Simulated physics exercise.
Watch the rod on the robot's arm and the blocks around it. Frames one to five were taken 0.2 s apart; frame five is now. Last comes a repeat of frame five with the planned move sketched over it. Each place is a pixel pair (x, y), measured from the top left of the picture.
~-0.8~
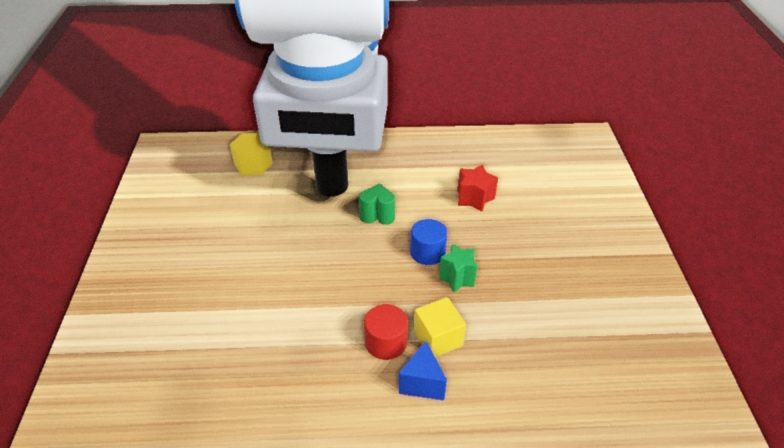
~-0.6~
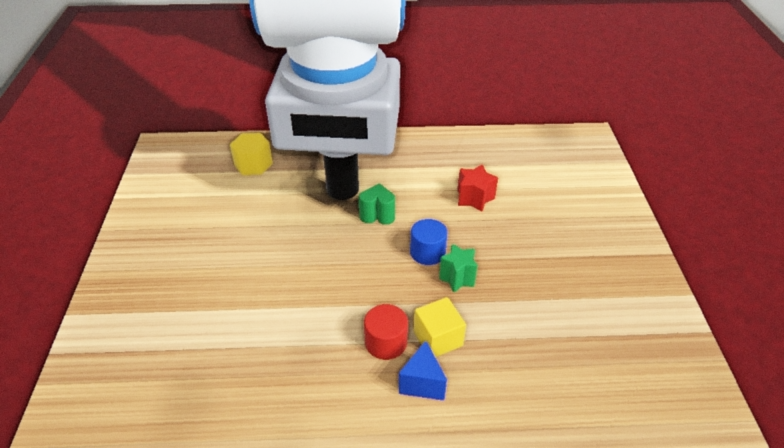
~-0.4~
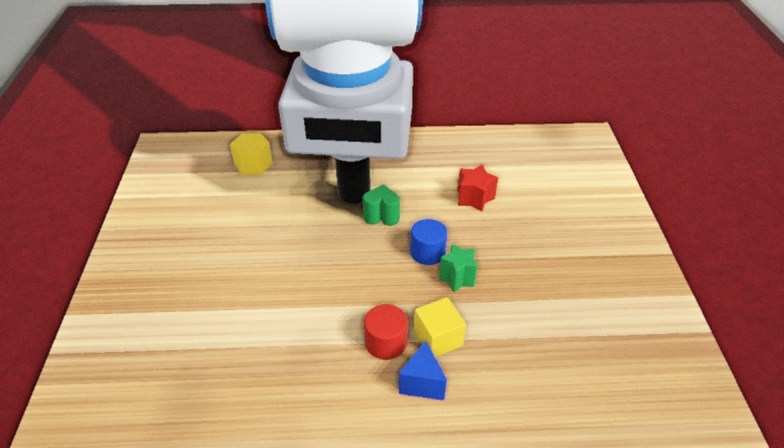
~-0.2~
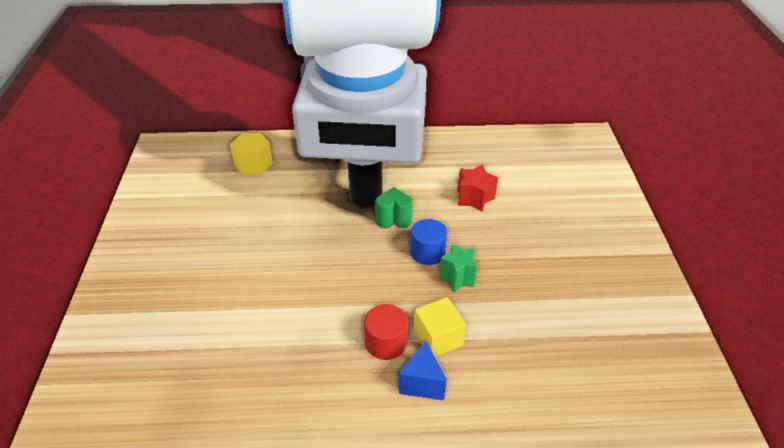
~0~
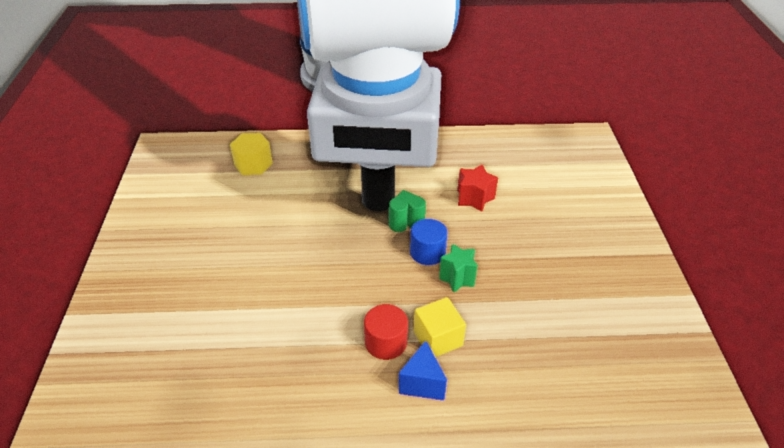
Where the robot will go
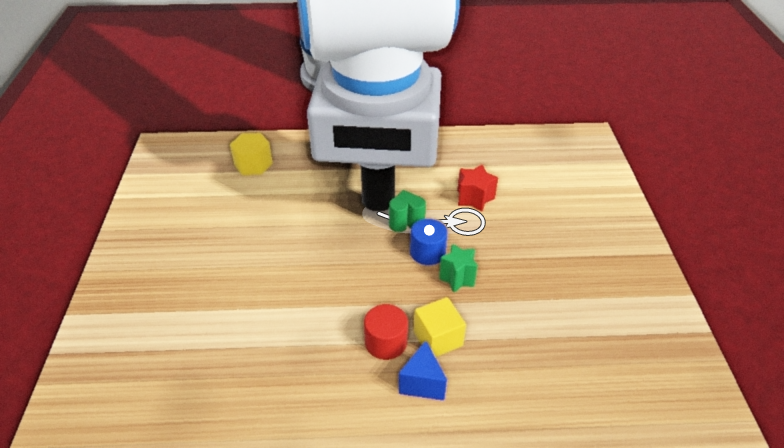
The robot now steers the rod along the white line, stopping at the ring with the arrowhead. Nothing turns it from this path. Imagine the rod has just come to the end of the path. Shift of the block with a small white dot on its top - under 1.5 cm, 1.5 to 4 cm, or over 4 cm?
Distance: Less than 1.5 cm.
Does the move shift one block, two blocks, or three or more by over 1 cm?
The number of blocks that move over 1 cm is one.
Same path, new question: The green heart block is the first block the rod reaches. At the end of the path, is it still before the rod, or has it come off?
It is driven along in front.
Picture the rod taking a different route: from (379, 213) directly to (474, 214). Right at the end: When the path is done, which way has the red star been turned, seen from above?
Viewed from overhead, the red star winds up turned anticlockwise.
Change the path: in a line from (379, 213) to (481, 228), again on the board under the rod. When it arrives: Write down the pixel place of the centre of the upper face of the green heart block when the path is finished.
The centre of its top face lies at (513, 220).
The line goes from (379, 213) over (406, 221) and (437, 222) to (467, 222); the dot is on the blue circle.
What follows on the original path. Halfway along, rod at (423, 209); green heart block at (453, 208).
At the end, rod at (468, 209); green heart block at (497, 213), turned 15° clockwise; blue circle unmoved.
